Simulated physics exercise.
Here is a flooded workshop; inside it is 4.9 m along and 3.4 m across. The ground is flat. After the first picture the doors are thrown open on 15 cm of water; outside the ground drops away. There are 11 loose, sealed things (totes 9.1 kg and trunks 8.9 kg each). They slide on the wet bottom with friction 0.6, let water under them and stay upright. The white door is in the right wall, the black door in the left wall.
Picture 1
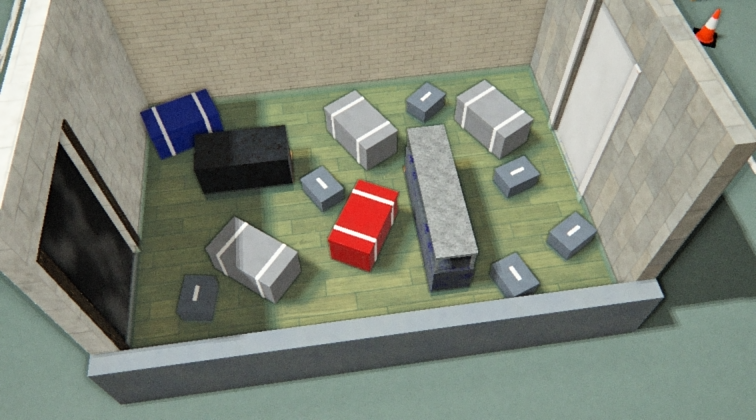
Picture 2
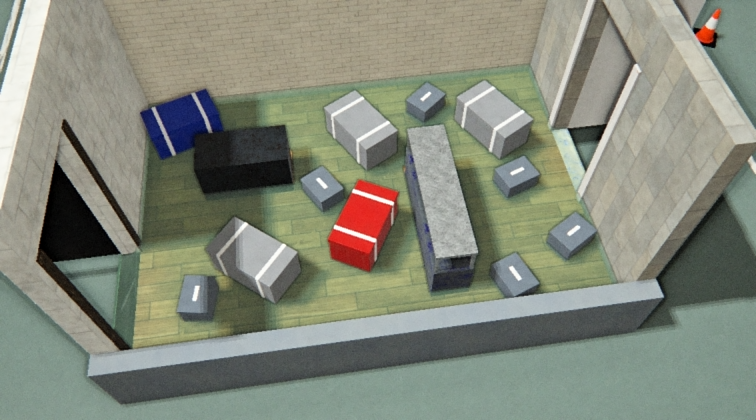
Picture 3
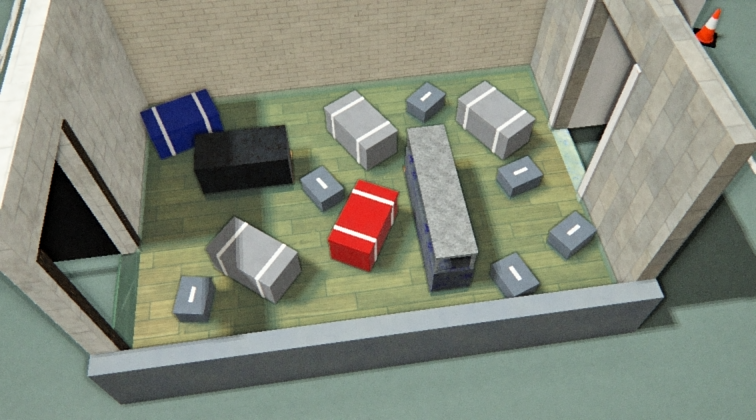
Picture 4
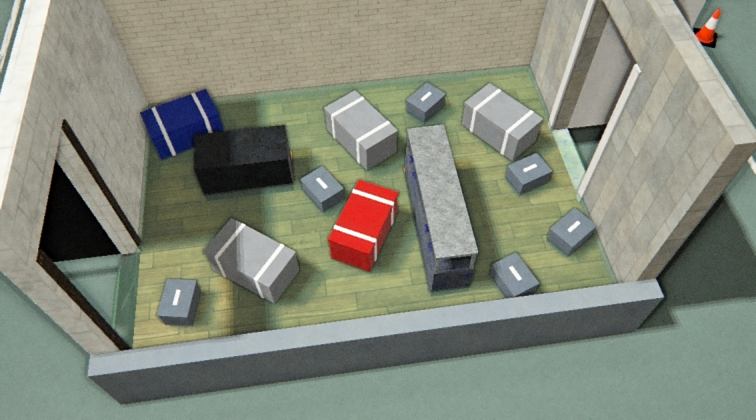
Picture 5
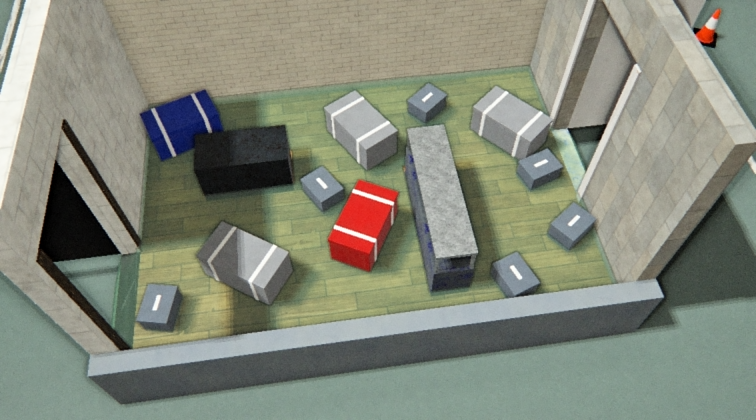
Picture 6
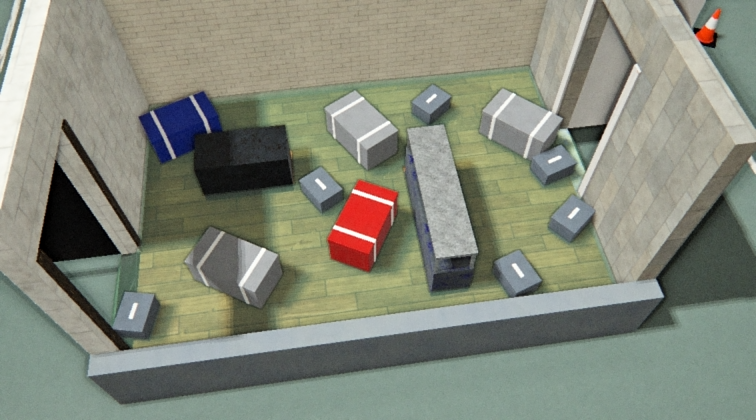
A roofless room with stone-like walls and a green plank floor is seen from above, the camera still. A long grey-topped block stands right of a red trunk, with a black block and blue trunk at left, and grey trunks and small totes scattered around. The doors on both sides open, then several grey trunks and totes slide slowly toward the nearest doorways while the red trunk stays put.
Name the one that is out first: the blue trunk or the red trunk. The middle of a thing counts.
First out is the red one.
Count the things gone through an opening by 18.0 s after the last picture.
I count 7.
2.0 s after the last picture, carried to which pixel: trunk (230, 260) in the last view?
Near (160, 289).
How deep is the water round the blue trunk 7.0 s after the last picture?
Roughly 9 cm.
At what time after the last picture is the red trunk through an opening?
At about 16.0 s.
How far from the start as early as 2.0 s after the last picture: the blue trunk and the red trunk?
Roughly 30 and 30 cm by then.
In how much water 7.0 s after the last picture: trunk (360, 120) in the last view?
Roughly 8 cm.
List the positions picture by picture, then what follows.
In the first picture, the blue trunk at (179, 113) floats; the red trunk at (364, 215), afloat; 15 cm deep round most things; 0 of 11 have shifted.
In the second picture, the blue trunk at (179, 113), afloat; the red trunk at (364, 215), afloat; 15 cm deep round most things; 0 of 11 have shifted.
In the third picture, the blue trunk at (179, 113), afloat; the red trunk at (364, 215), afloat; about 2170 L in view; 0 of 11 have shifted.
In the fourth picture, the blue trunk at (179, 113), afloat; the red trunk at (364, 215), afloat; 15 cm deep round most things; 4 of 11 have shifted.
In the fifth picture, the blue trunk at (179, 114), afloat; the red trunk at (364, 215) floats; 14 cm deep round most things; 5 of 11 have shifted.
In the sixth picture, the blue trunk at (178, 116), afloat, 4 cm from its start; the red trunk at (364, 215), afloat; about 2010 L in view; 7 of 11 have shifted.
Then, 2.0 s after the last picture the blue trunk is near (175, 133), 0.3 m from its start, afloat; the red trunk is near (342, 228), 0.3 m from its start, afloat; 3 of 11 are out; 8 afloat.
Then, 7.0 s after the last picture the blue trunk is near (167, 147), 0.5 m from its start, afloat; the red trunk is near (308, 249), 0.7 m from its start, afloat; 5 of 11 are out; 6 afloat.
Then, 14.0 s after the last picture the blue trunk is near (162, 172), 0.8 m from its start, afloat; the red trunk is near (184, 291), 1.9 m from its start, afloat; 6 of 11 are out; 3 afloat.
Then, 18.0 s after the last picture the blue trunk is near (162, 173), 0.8 m from its start, afloat; the red trunk has gone out (16.0 s after the last picture); 7 of 11 are out; 2 afloat.
